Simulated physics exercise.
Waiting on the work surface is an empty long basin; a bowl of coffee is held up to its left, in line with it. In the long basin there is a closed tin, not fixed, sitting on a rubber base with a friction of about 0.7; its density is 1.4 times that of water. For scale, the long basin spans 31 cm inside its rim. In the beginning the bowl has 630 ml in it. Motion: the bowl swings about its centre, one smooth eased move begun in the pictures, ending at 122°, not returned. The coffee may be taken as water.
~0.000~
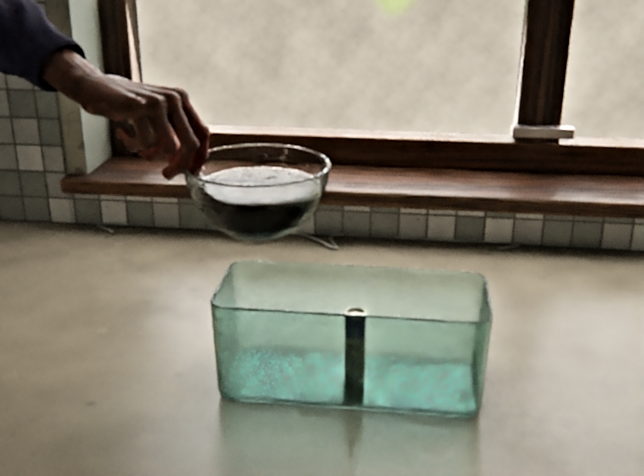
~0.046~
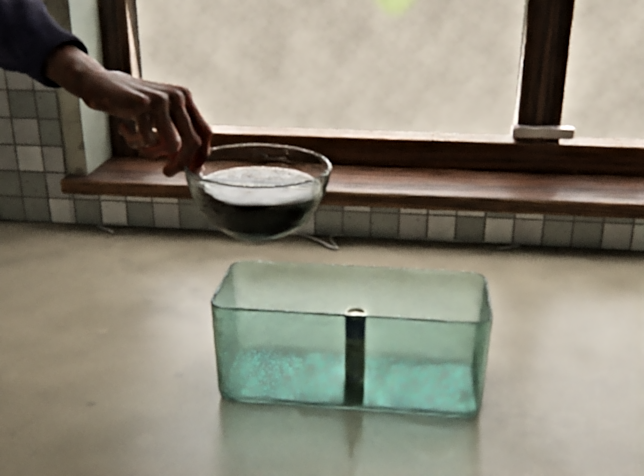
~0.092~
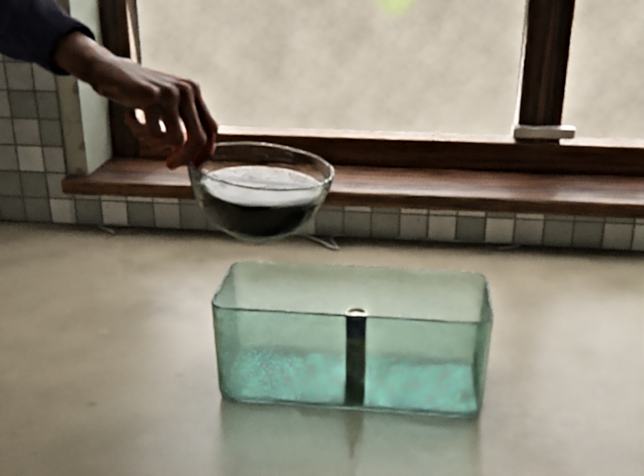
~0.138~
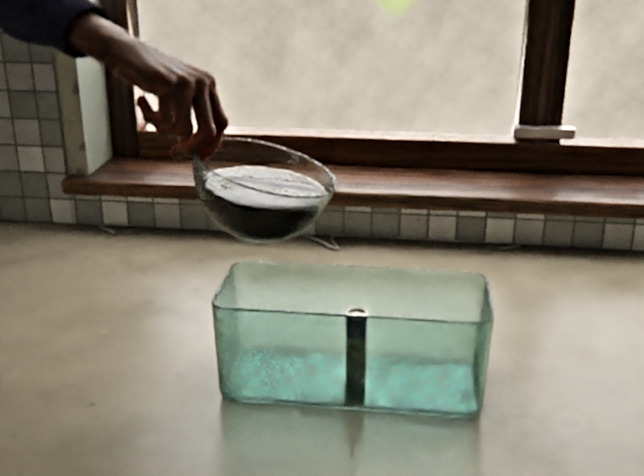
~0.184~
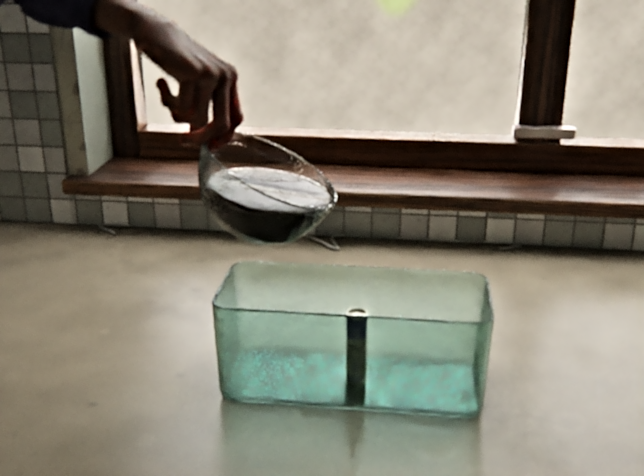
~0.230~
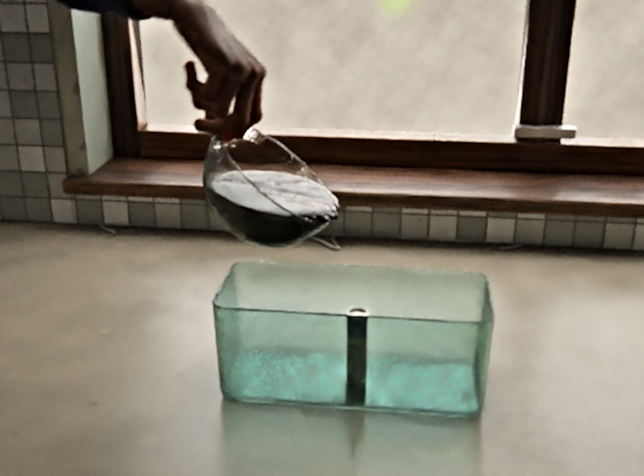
A hand reaching in from the upper left turns a clear glass bowl of dark liquid clockwise in the air, slowly at first and then more steeply, its right rim dipping. Below it, a translucent green rectangular basin with a dark upright object inside sits on a pale, glossy counter. The still, slightly raised view shows a wood-framed window and grey-and-white tiles behind.
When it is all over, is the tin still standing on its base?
No, it has tipped onto its side.
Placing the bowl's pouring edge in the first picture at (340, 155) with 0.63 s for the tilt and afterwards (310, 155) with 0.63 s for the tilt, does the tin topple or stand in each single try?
Trial 1 - tin stays standing; trial 2 - tin tips.
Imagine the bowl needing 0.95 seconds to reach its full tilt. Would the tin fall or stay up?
Holds steady.
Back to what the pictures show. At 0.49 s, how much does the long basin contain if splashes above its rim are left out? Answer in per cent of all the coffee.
Roughly 84 percent.
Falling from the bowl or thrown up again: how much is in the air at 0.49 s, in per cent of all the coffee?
Some 12 per cent, I reckon.
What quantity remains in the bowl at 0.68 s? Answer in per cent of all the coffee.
Close to 0 percent of the total.
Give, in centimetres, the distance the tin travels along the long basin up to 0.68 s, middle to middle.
Some 3 cm.
By 0.49 s the tilt is 112° and 3 per cent is still to pour; the tin stands where it began.
By 0.68 s the tilt is 122° and 0 per cent is still to pour; the tin leans 20°.
By 0.88 s the tilt is 122° and 0 per cent is still to pour; the tin lies on its side.
By 1.10 s the tilt is 122° and 0 per cent is still to pour; the tin lies on its side.
At rest the tin lies on its side.
